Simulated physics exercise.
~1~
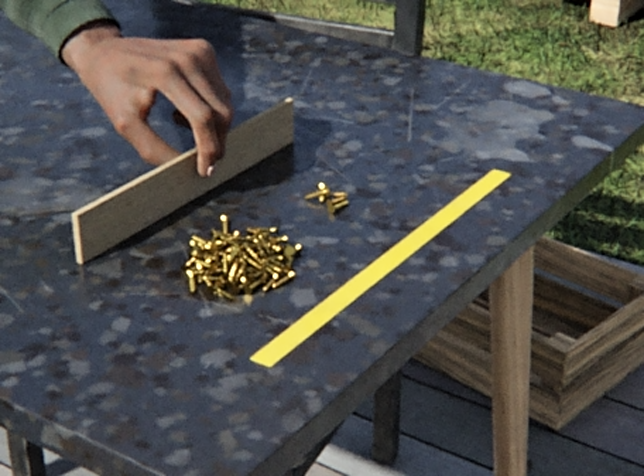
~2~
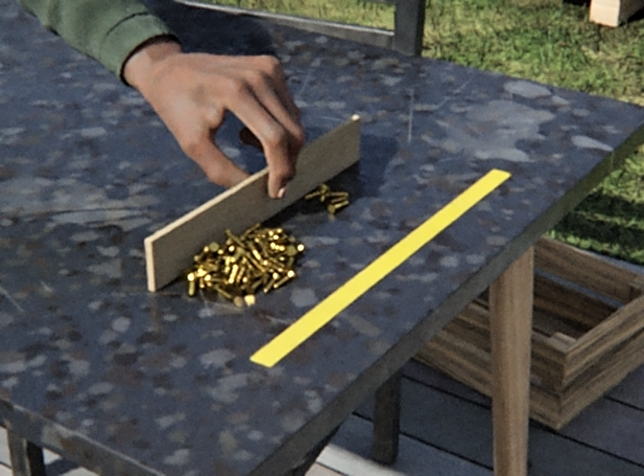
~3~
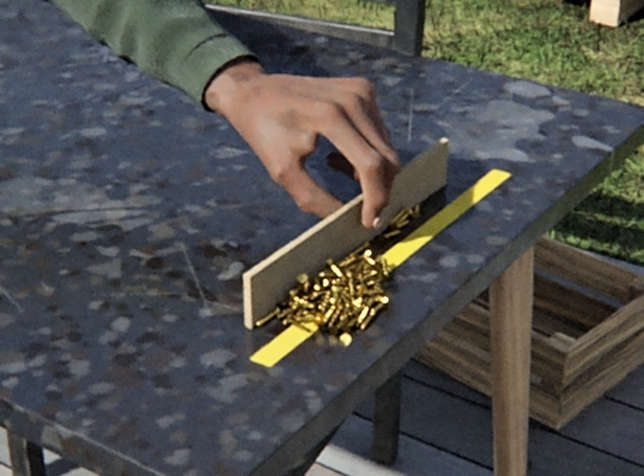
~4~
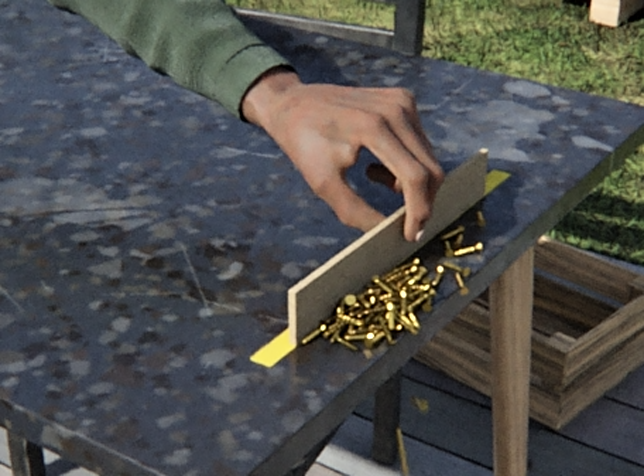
On an outdoor table, a hand pushes brass pieces right with a board, dropping some off the edge.
